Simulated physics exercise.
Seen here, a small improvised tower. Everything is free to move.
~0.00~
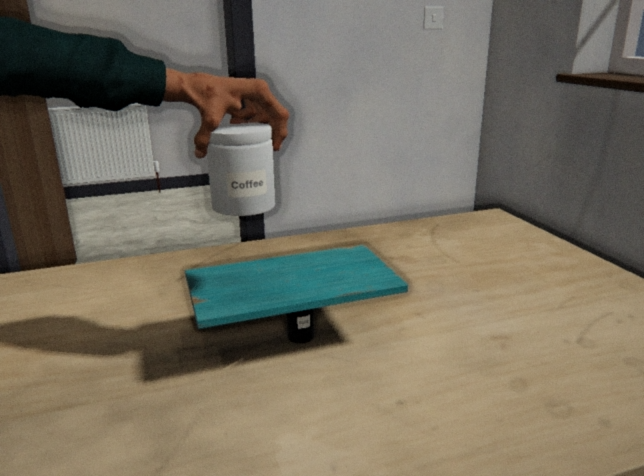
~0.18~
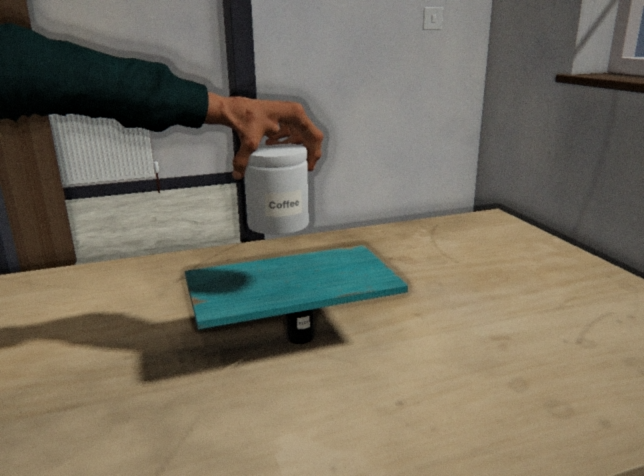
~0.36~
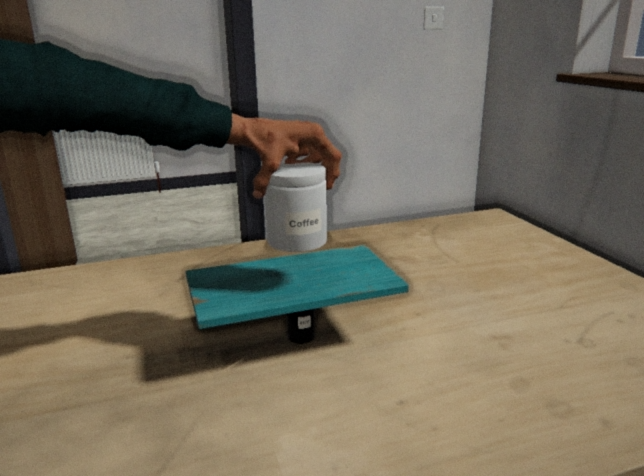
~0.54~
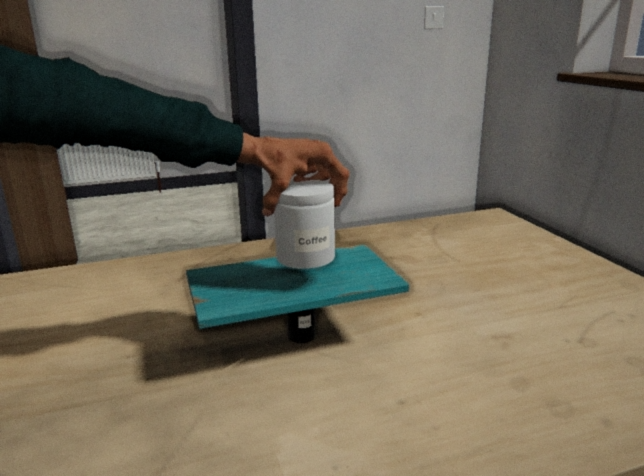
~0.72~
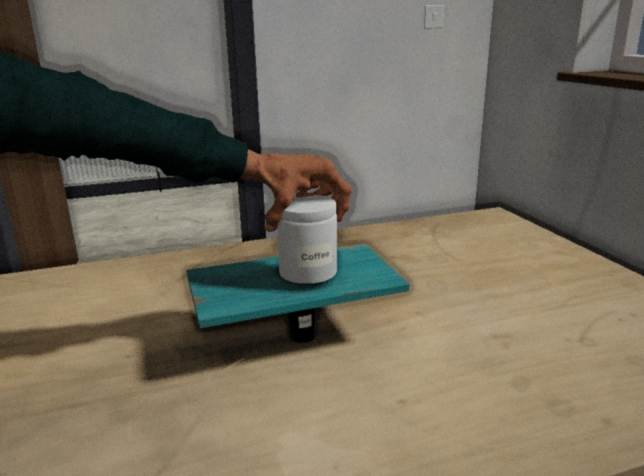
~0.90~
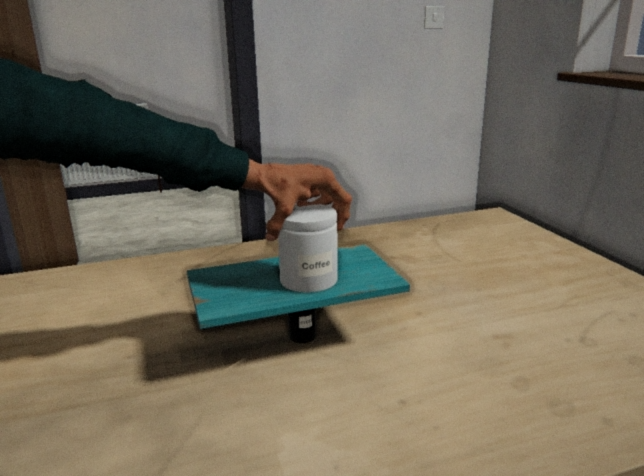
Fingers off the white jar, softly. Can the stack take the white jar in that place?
In the end the stack stays up.
After 1.10 s, nothing has stirred.
After 1.40 s, white jar resting near (308, 247).
At rest (2.0 s), all 3 in place. Seen from the same camera at the end, white jar near (308, 247). The stack keeps its balance.
